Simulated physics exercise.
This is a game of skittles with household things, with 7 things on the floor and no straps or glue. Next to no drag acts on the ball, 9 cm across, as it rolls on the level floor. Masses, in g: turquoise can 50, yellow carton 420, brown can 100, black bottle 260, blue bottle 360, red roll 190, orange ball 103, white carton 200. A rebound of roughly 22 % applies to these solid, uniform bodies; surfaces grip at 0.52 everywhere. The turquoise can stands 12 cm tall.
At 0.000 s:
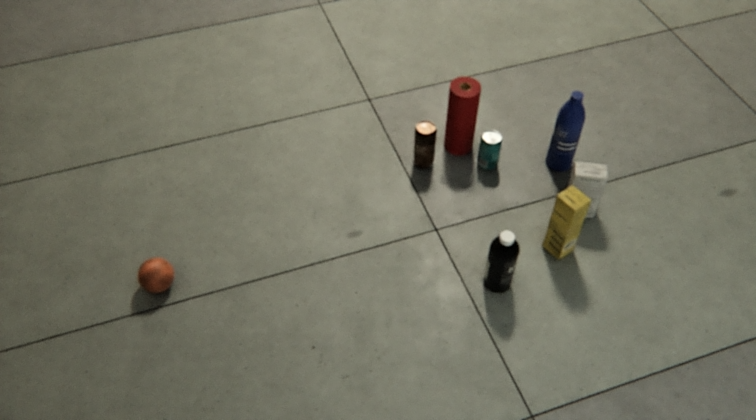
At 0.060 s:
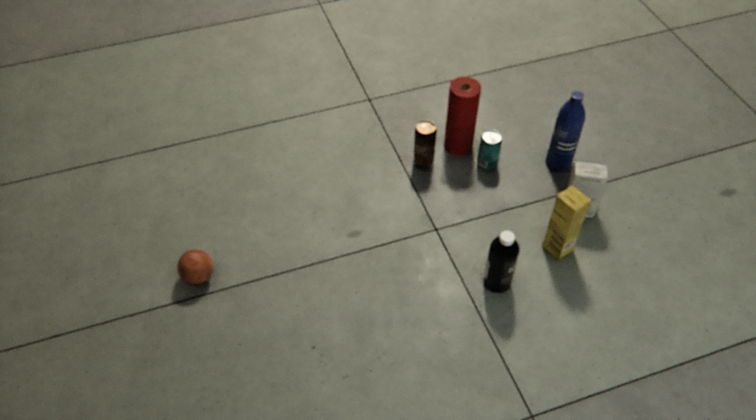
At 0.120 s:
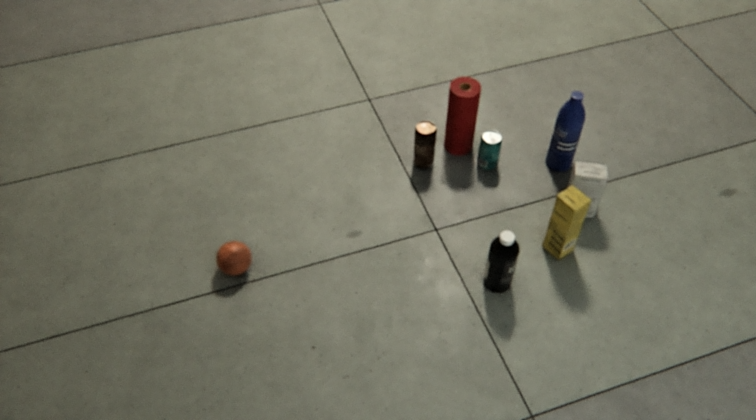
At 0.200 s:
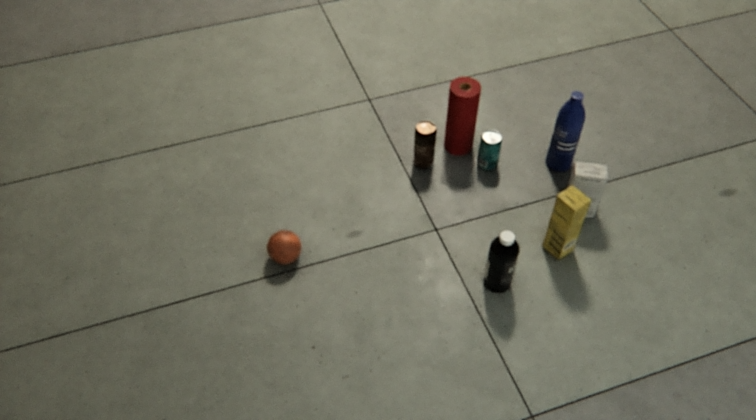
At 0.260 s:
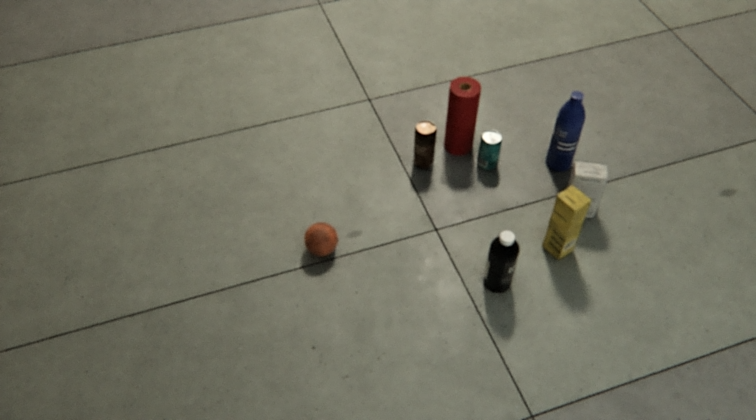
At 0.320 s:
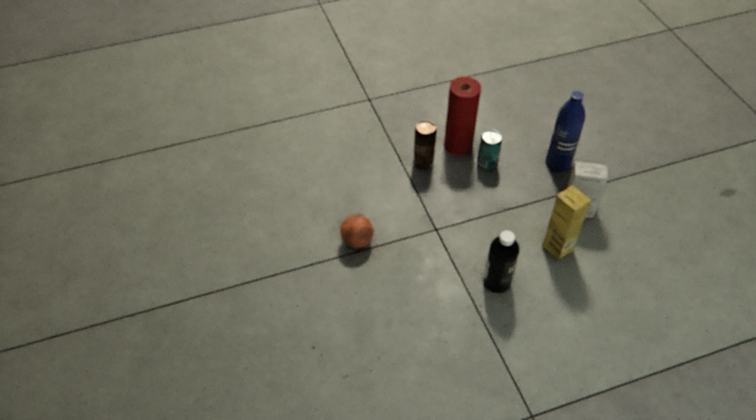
A red roll stands among upright household things on a dim grey tiled floor, seen from above at an angle. Beside it are a brown can and a turquoise can, with a blue bottle to the right and a white carton, a yellow carton and a black bottle nearer the viewer. An orange ball rolls steadily from the left toward the right and slightly away, while everything else and the camera stay still.
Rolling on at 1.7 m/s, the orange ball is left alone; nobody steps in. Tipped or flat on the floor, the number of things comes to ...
... nothing at all.
By 0.52 s, 90 cm rolled; orange ball near (472, 206).
By 0.72 s, 118 cm rolled; orange ball near (558, 179); white carton 2 cm from its spot.
By 1.52 s, 133 cm rolled; orange ball near (602, 169); white carton 3 cm from its spot.
By 3.02 s, 153 cm rolled; orange ball near (662, 154); white carton 3 cm from its spot.
When it is over (4.0 s), all 7 within 8 cm of the start. End places, in pixels of the last picture, turquoise can near (490, 151), yellow carton near (565, 224).
